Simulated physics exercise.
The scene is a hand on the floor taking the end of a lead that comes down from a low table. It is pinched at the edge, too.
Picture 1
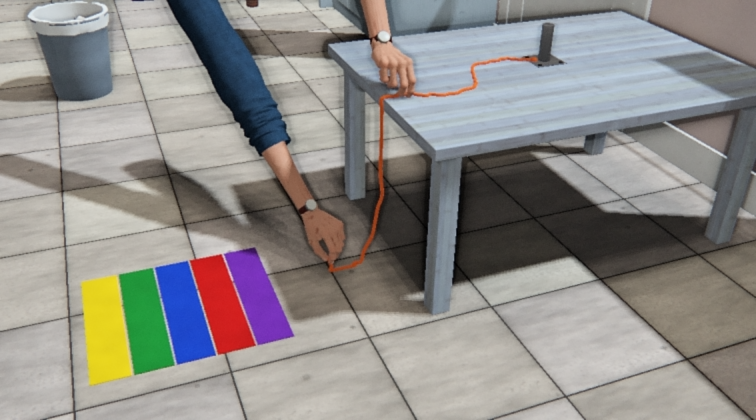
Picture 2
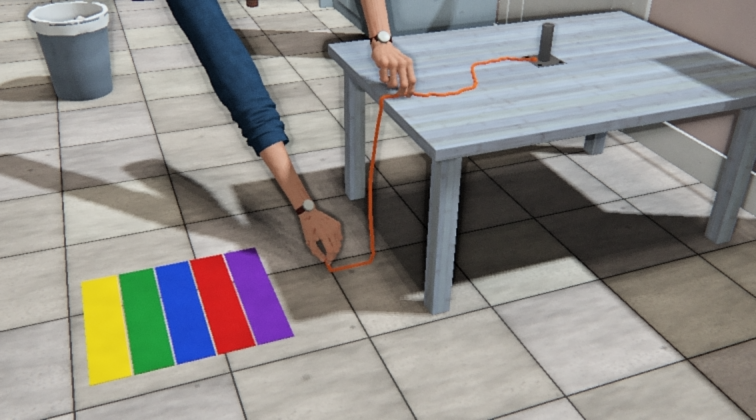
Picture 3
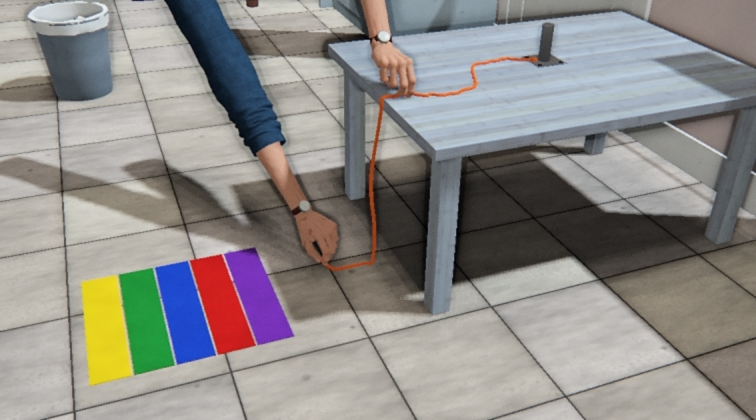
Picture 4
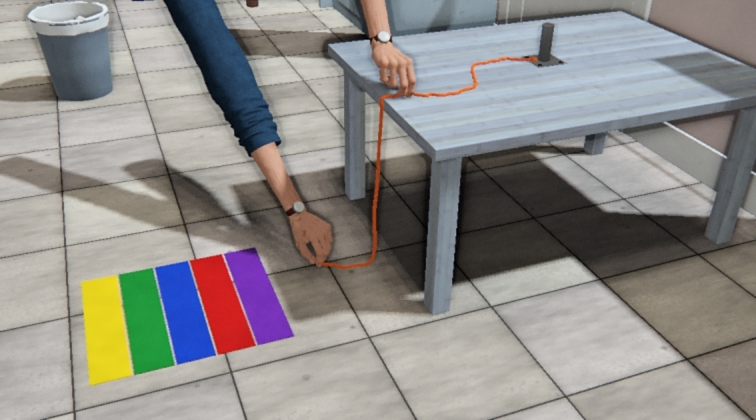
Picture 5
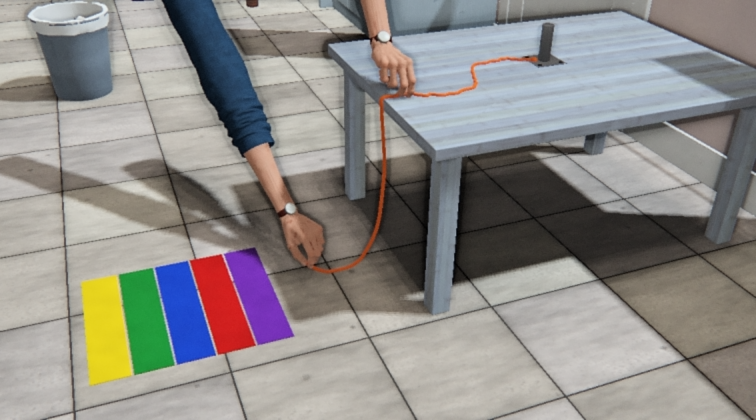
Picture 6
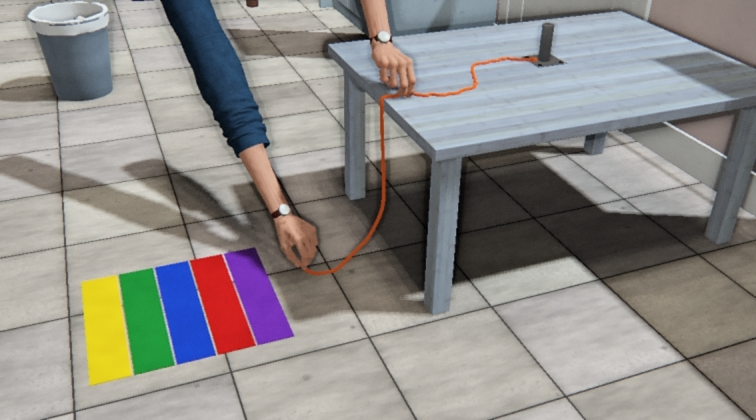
A room with a pale tiled floor is seen from above at an angle by a still camera, with a low grey table at the right. An orange lead runs from a dark upright block across the tabletop, under one hand at the edge, and down to another hand near yellow, green, blue, red and purple stripes. The lower hand slides slightly left, drawing the lead's end along, while the hanging part straightens, then bows into a curve.
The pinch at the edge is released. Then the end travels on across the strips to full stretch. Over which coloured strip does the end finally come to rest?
Over the green strip.
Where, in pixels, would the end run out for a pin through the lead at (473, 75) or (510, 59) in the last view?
Per try (px): (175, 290), (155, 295).
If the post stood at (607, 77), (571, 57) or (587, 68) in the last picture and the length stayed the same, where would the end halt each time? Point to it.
It works out at around (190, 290), (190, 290) and (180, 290) for the three tries.
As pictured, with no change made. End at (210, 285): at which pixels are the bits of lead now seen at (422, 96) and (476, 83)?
The first ends at (378, 109) and the second at (436, 84).
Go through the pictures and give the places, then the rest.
In the first frame, end (329, 259); purple (269, 322); red (231, 331); blue (192, 340); green (151, 350); yellow (108, 360).
In the second frame, end (326, 260); lead through (504, 59) (474, 76) (435, 95) (379, 119) (370, 193) (374, 253).
In the third frame, end (322, 261).
In the fourth frame, end (316, 262); lead through (504, 59) (474, 76) (435, 95) (381, 119) (376, 192) (374, 253).
In the fifth frame, end (308, 264).
In the sixth frame, end (301, 265); lead through (504, 59) (474, 76) (435, 95) (382, 119) (384, 191) (357, 249).
Early on, end near (210, 285); over red.
Midway, end near (168, 293); over blue.
At the end of the slack, end near (143, 299); over green. Over green.
